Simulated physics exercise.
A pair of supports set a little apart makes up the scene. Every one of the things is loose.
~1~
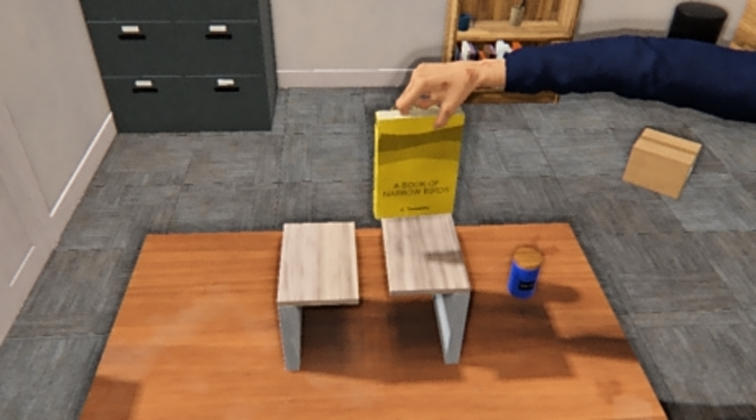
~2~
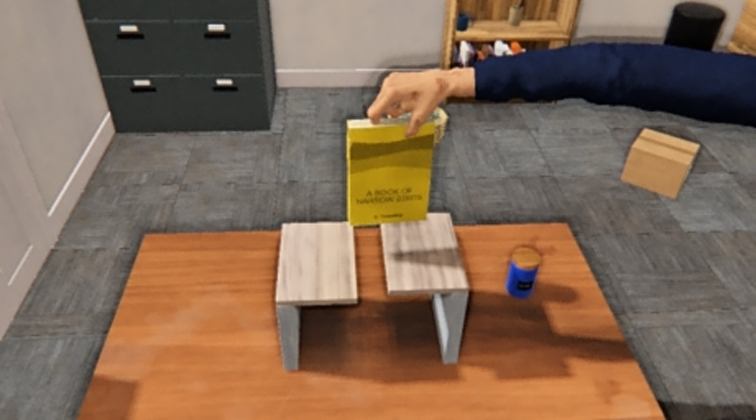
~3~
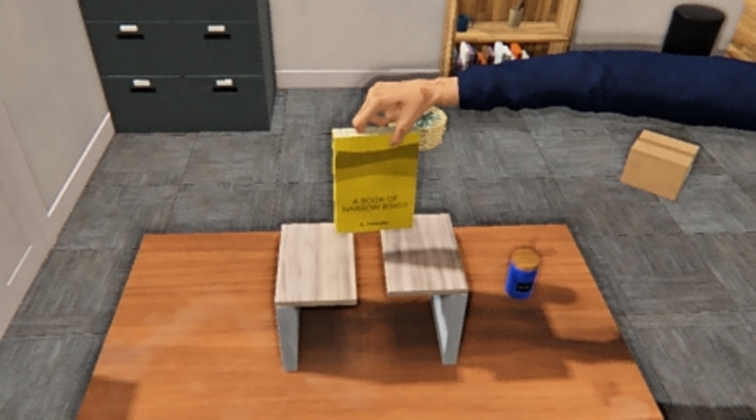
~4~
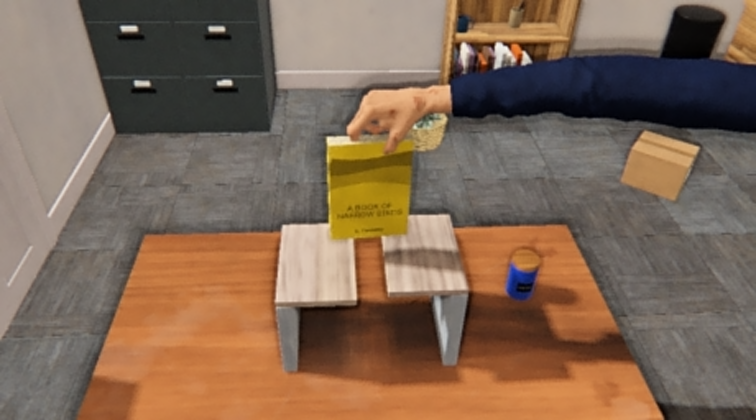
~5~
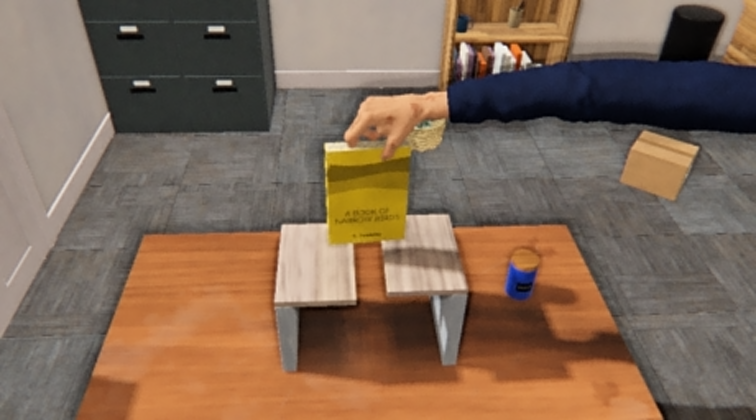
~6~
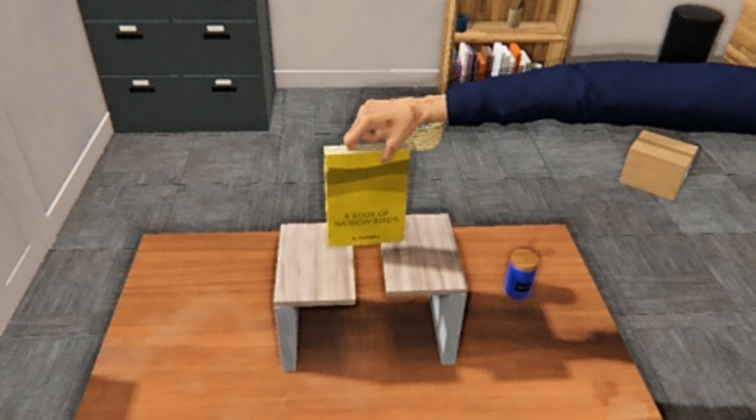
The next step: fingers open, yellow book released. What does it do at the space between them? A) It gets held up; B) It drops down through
It gets held up (A).
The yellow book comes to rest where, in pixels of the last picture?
The object ends up somewhere near (357, 212).
Then, 0.20 s on from there, yellow book shifted a little near (364, 209).
Then, 0.30 s on from there, yellow book turned 13° from how it was put near (353, 211).
Then, 0.50 s on from there, yellow book turned 7° from how it was put near (359, 210).
Then, 0.90 s on from there, yellow book turned 9° from how it was put near (357, 212).
In the end, moved from the start, yellow book; blue jar unmoved. At the end, from the last picture's camera, yellow book near (357, 212). The book is caught.
